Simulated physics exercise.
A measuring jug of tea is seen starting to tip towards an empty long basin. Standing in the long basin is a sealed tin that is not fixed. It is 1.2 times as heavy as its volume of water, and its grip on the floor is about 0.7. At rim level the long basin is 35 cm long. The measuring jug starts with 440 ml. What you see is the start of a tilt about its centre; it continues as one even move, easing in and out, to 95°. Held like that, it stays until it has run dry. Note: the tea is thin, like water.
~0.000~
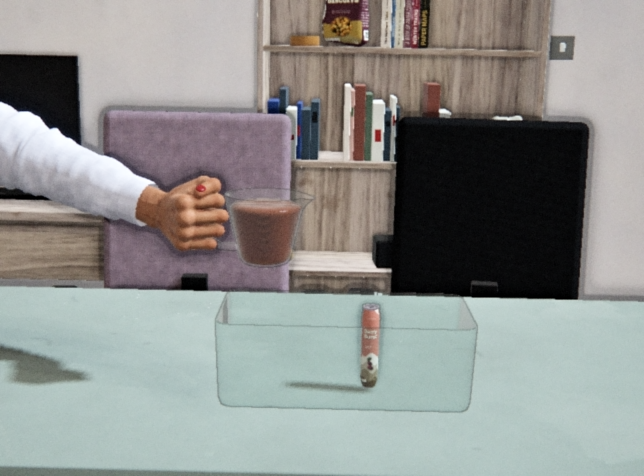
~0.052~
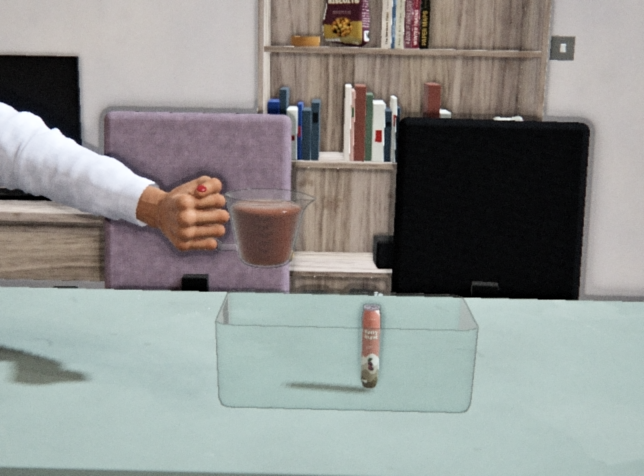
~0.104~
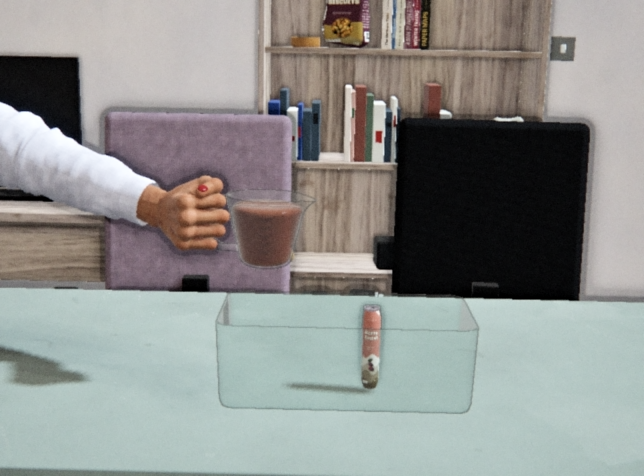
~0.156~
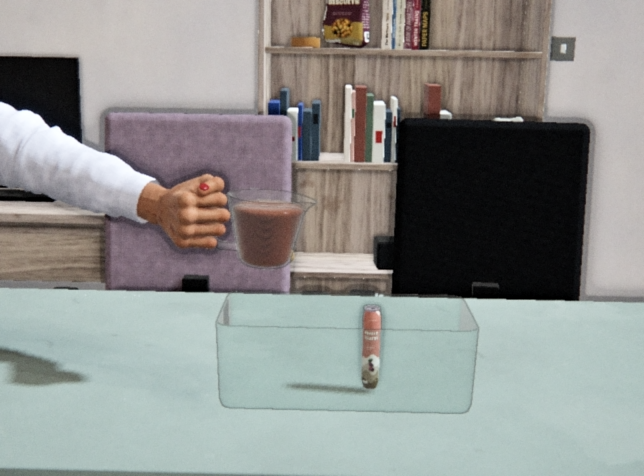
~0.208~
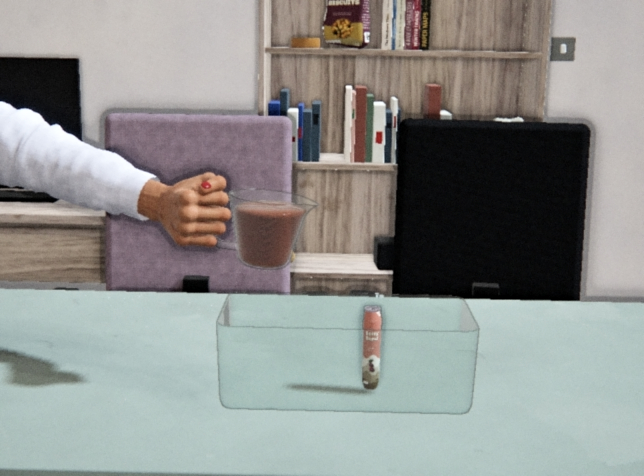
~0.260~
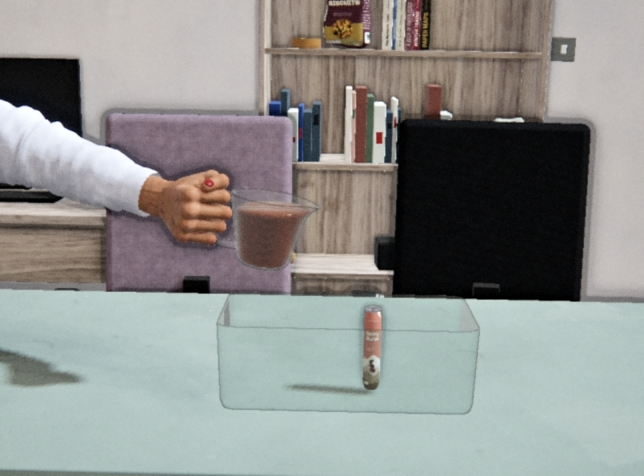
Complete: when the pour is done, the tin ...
... has tipped over.
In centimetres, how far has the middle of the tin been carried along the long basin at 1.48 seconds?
Reading: Roughly 7 cm.
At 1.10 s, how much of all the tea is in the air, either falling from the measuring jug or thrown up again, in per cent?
Close to 14 in every hundred parts.
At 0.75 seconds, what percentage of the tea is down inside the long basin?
Around 9%.
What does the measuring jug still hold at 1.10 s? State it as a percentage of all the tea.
20 %.
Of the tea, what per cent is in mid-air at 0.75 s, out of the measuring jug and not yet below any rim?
Close to 16 per cent, I'd say.
Then, 0.75 s in, the tilt is 54° and 75 per cent is still to pour; the tin stands where it began.
Then, 1.10 s in, the tilt is 86° and 21 per cent is still to pour; the tin leans 23°.
Then, 1.48 s in, the tilt is 95° and 1 per cent is still to pour; the tin lies on its side.
Then, 1.88 s in, the tilt is 95° and 0 per cent is still to pour; the tin lies on its side.
Finally, the tin lies on its side.
